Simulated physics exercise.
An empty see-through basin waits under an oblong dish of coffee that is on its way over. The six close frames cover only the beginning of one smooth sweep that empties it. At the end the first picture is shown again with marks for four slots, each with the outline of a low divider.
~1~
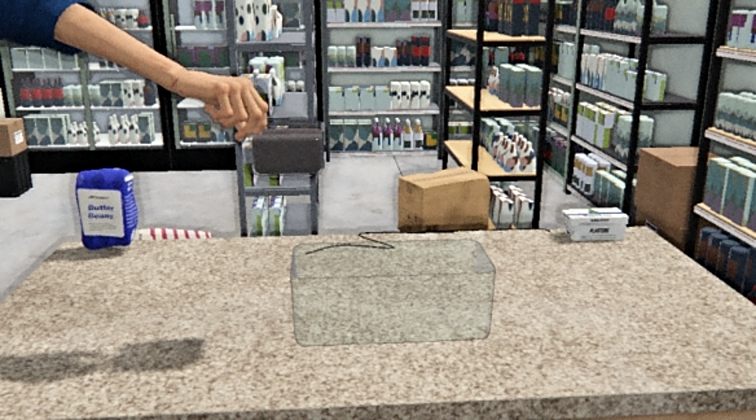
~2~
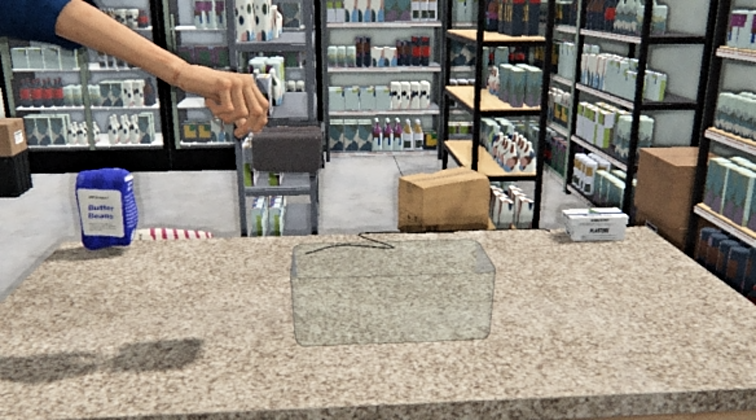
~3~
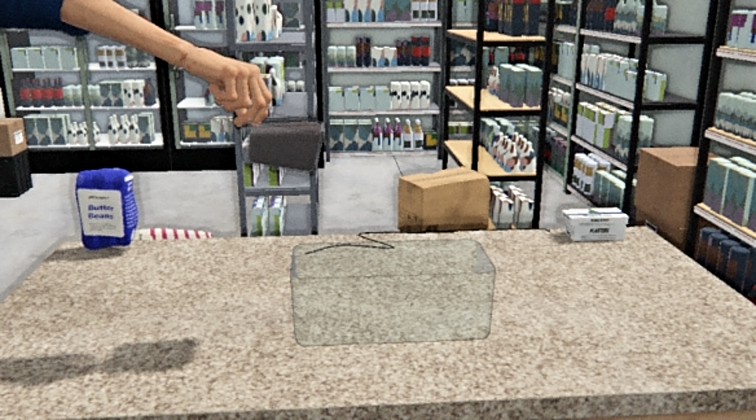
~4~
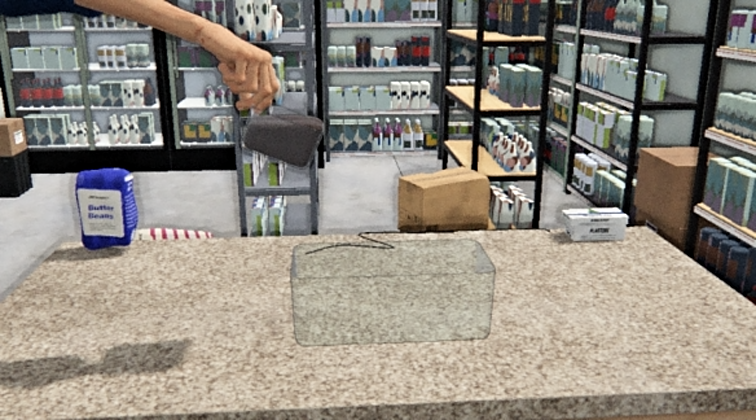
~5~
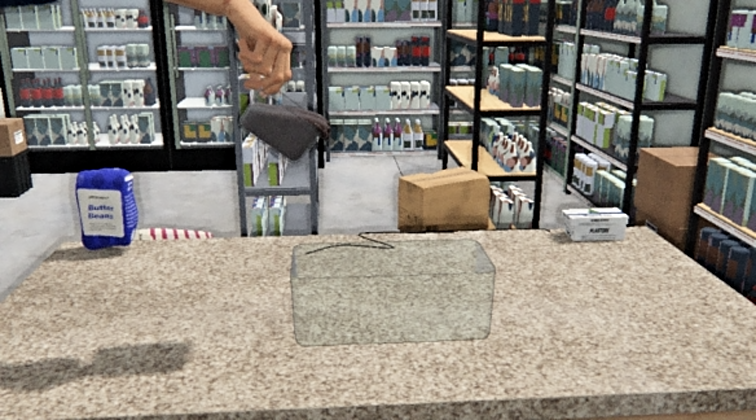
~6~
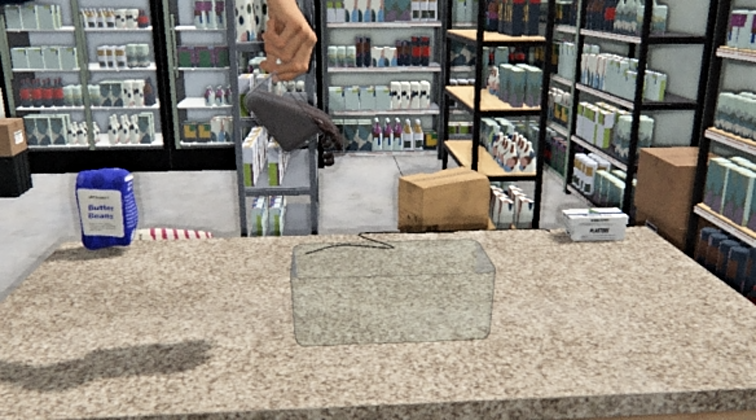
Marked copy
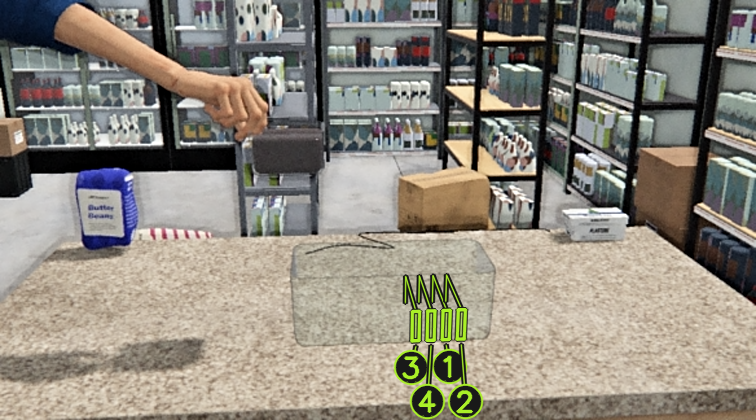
A dark oblong container held by a hand starts level above a speckled counter, then tilts steadily down to the right as the hand shifts rightward, and dark liquid emerges at its lower edge, above an empty see-through basin.
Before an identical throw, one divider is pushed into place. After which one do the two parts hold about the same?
Position 3.
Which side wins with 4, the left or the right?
The left side.
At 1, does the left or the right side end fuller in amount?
The left side.
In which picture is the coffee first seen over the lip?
In picture 4.
On the marked copy, 1 at (446, 345); 2 at (461, 344); 3 at (415, 346); 4 at (431, 345).
If 1 is chosen, about 90 % ends left of the wall and 6 % right of it; 5 % is lost outside.
If 2 is chosen, about 85 % ends left of the wall and 6 % right of it; 9 % is lost outside.
If 3 is chosen, about 44 % ends left of the wall and 50 % right of it; 5 % is lost outside.
If 4 is chosen, about 81 % ends left of the wall and 14 % right of it; 4 % is lost outside.
